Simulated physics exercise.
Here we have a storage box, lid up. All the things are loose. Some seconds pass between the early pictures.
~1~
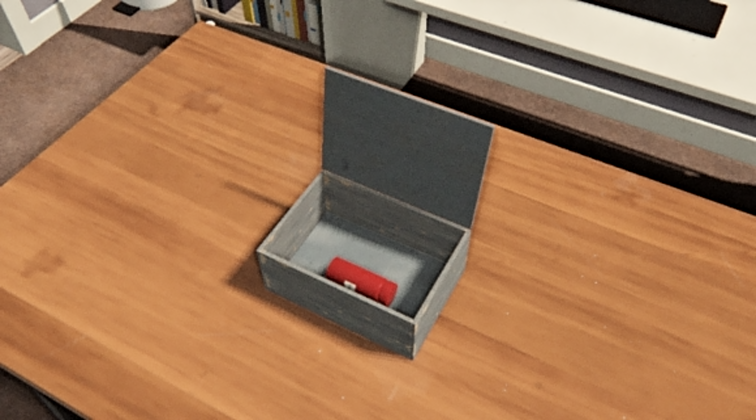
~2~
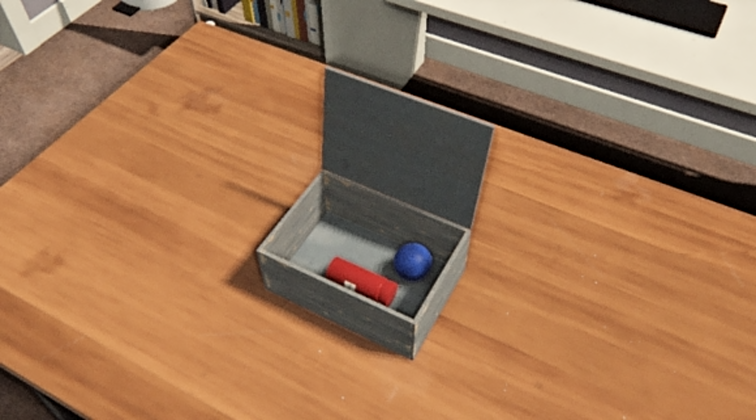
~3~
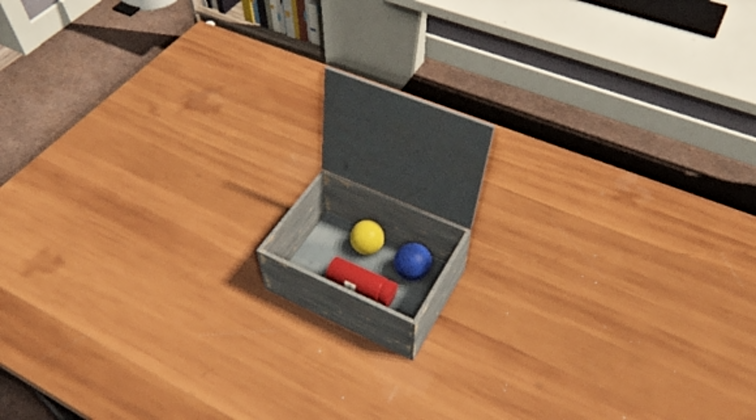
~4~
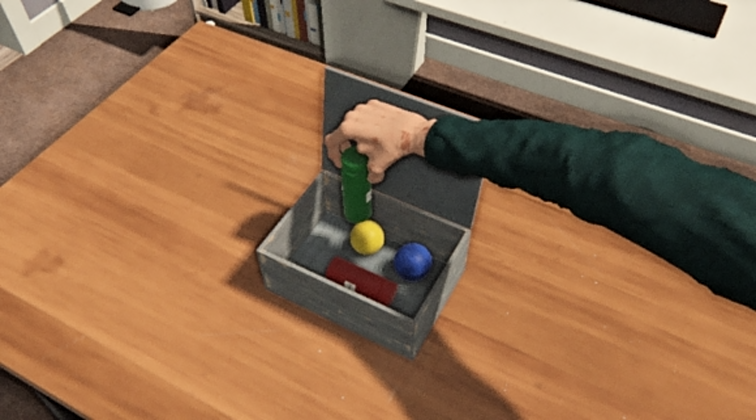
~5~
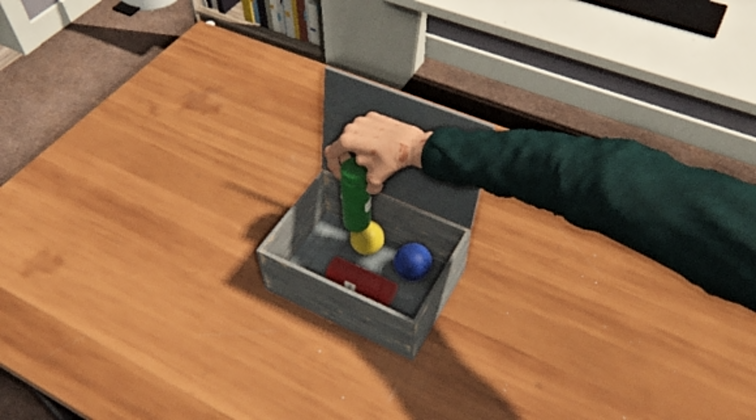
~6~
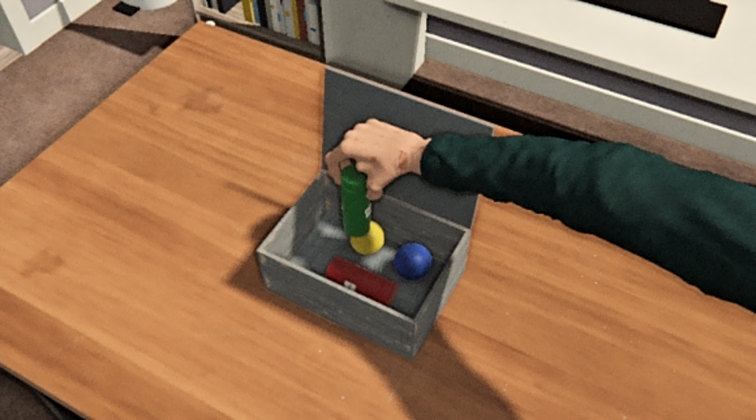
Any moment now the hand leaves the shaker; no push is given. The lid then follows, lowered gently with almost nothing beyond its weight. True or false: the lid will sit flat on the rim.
True.
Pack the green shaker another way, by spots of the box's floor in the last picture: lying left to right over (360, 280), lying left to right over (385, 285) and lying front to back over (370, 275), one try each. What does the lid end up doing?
On the first attempt the lid settles shut, on the second it settles shut, and on the third it settles shut.
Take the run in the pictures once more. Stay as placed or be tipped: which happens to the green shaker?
The green shaker ends up tilted.
Then, 0.50 s past the last view, green shaker on its side near (319, 251); yellow lemon displaced about its own width.
Then, 1.40 s past the last view, lid 72° above the rim; green shaker on its side near (314, 252); yellow lemon displaced about its own width; blue ball displaced a little.
Then, 2.00 s past the last view, lid 26° above the rim; green shaker on its side near (314, 252); yellow lemon displaced about its own width; blue ball displaced a little.
Finally, lid shut; down or leaning hard in the box, green shaker; moved from the start, yellow lemon; the other 2 still in place. Final places as the last picture's camera would see them, green shaker near (314, 252).
